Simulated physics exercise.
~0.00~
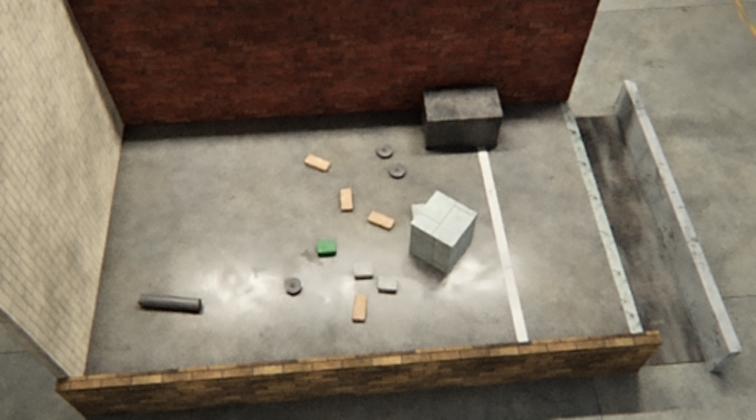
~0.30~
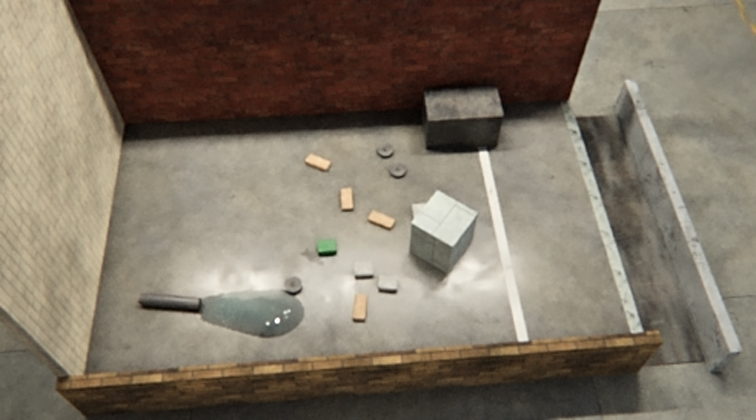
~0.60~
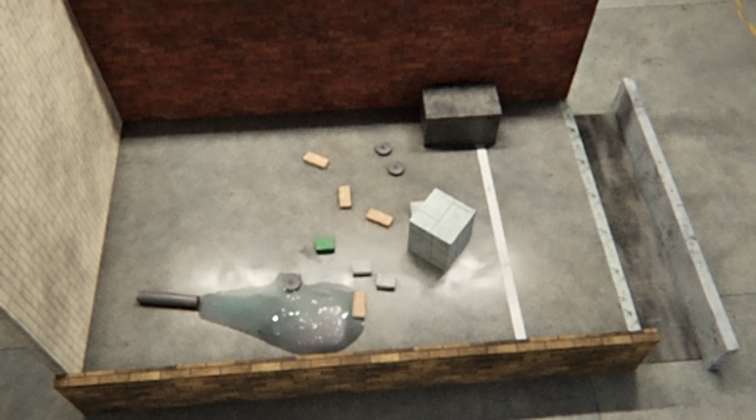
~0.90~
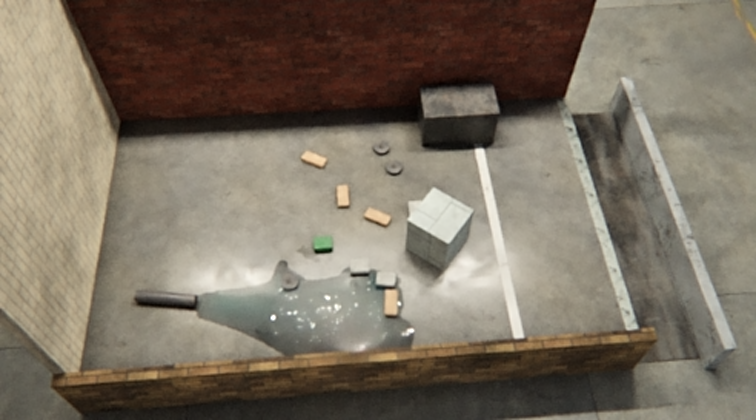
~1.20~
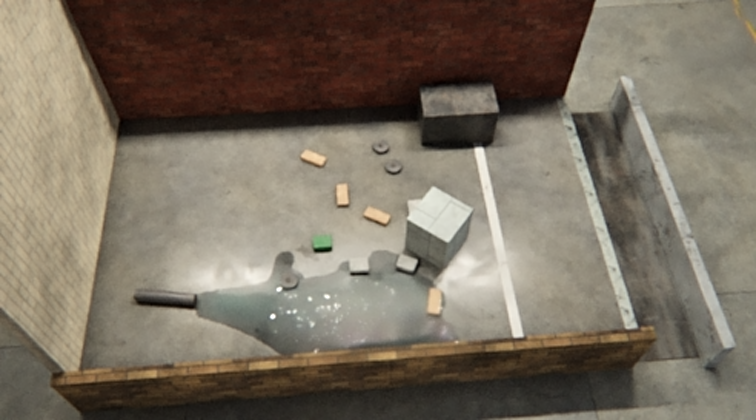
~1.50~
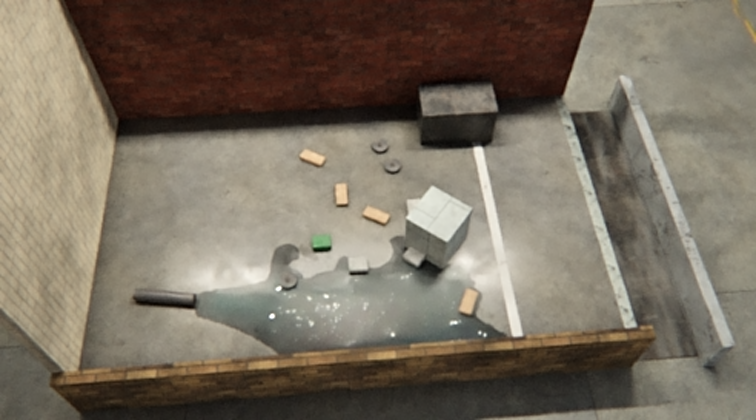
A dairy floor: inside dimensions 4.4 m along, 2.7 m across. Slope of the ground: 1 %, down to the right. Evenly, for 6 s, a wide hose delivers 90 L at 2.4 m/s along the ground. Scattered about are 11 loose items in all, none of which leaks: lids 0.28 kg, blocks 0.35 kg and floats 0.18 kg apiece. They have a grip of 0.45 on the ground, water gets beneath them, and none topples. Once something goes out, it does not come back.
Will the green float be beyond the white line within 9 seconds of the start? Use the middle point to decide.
Watch the green float - it never gets there.
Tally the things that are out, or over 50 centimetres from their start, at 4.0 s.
Count: 1.
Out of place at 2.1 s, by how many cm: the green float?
I'd guess some 0 cm by then.
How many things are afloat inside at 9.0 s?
It comes to 0 of them.
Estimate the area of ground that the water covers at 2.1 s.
Some 2.0 m2 of it.
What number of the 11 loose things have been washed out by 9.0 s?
Count: 1.
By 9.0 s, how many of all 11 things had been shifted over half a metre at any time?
I make that 1.
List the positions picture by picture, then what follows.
The first frame shows the green float at (327, 246), on the bottom; water covers 0.0 m2; 0 of 11 have shifted.
The second frame shows the green float at (327, 245), on the bottom; water covers 0.2 m2; 0 of 11 have shifted.
The third frame shows the green float at (325, 243) rests on the ground; water covers 0.6 m2; 0 of 11 have shifted.
The fourth frame shows the green float at (323, 242) rests on the ground; water covers 0.9 m2; 1 of 11 have shifted.
The fifth frame shows the green float at (322, 241) rests on the ground; water covers 1.2 m2; 2 of 11 have shifted.
The sixth frame shows the green float at (322, 241), on the bottom; 1.5 m2 under water; 2 of 11 have shifted.
After 2.1 s the green float is near (322, 241), 0.0 m from its start, aground; 1 of 11 are over the mark; 0 afloat.
After 4.0 s the green float is near (322, 241), 0.0 m from its start, aground; 1 of 11 are over the mark; 0 afloat.
After 6.3 s the green float is near (322, 241), 0.0 m from its start, aground; 1 of 11 are over the mark; 0 afloat.
After 9.0 s the green float is near (322, 241), 0.0 m from its start, aground; 1 of 11 are over the mark; 0 afloat.
